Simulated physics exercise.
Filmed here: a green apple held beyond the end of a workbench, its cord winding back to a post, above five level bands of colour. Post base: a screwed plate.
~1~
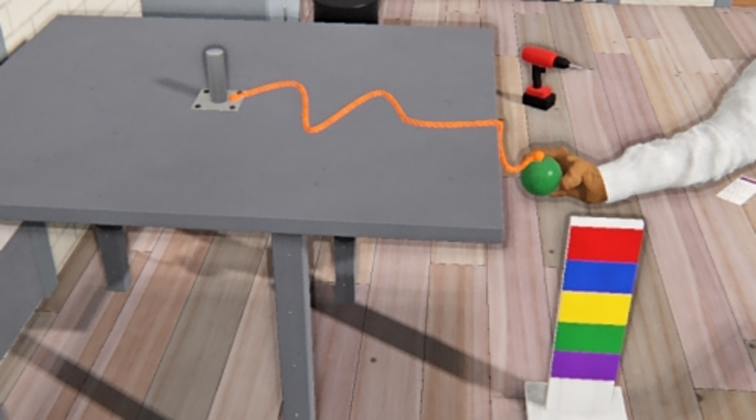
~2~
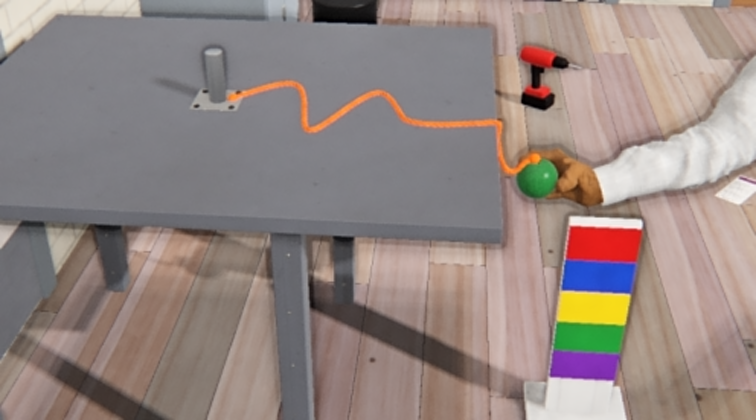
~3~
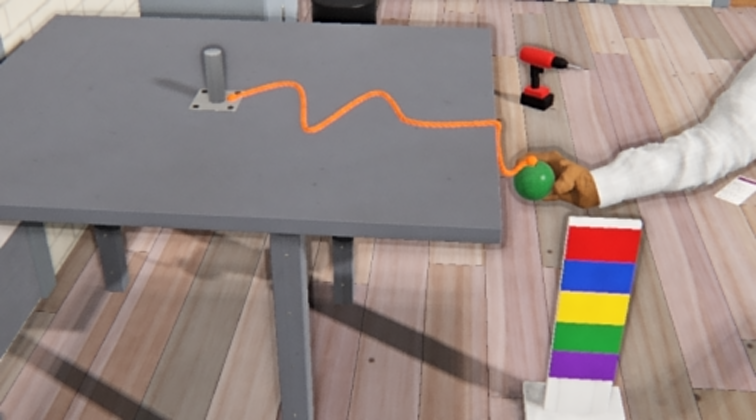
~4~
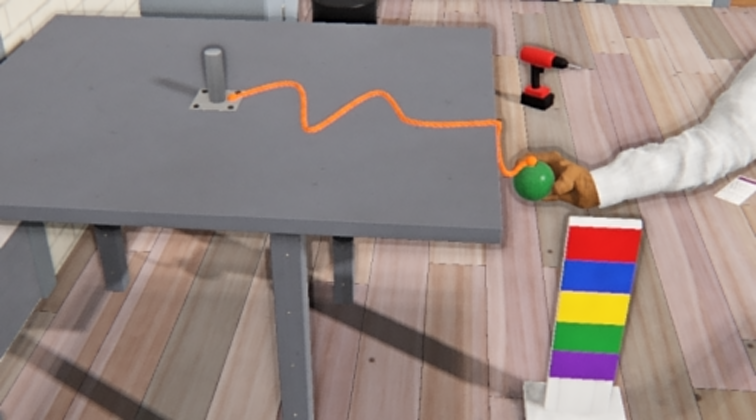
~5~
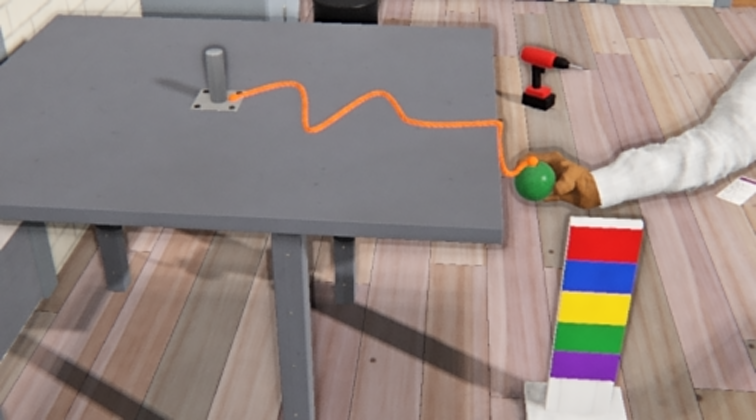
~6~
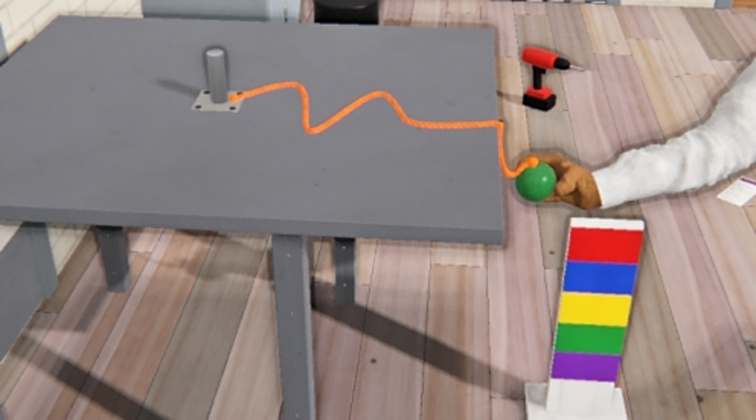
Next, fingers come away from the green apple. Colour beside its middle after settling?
Purple.
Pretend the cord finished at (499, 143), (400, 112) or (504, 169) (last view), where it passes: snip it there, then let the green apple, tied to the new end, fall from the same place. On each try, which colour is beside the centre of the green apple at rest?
In the order given, it comes out as yellow; no band; green.
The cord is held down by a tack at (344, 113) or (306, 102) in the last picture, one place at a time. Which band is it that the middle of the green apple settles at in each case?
In order: Blue; green.
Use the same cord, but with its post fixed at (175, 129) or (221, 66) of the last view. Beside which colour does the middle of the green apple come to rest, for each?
Going case by case, it's green and then green.
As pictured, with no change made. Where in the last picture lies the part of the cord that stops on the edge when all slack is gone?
The spot located at (361, 101) in the last picture.
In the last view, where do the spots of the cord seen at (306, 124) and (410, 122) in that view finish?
The first one ends up at (399, 111) and the second one at (489, 208).
A little later, apple near (506, 349); level with purple.
Next, apple near (454, 340); level with green.
Later still, apple near (496, 358); level with purple.
When it is over, apple near (473, 356); level with purple. Its middle rests at the purple band.
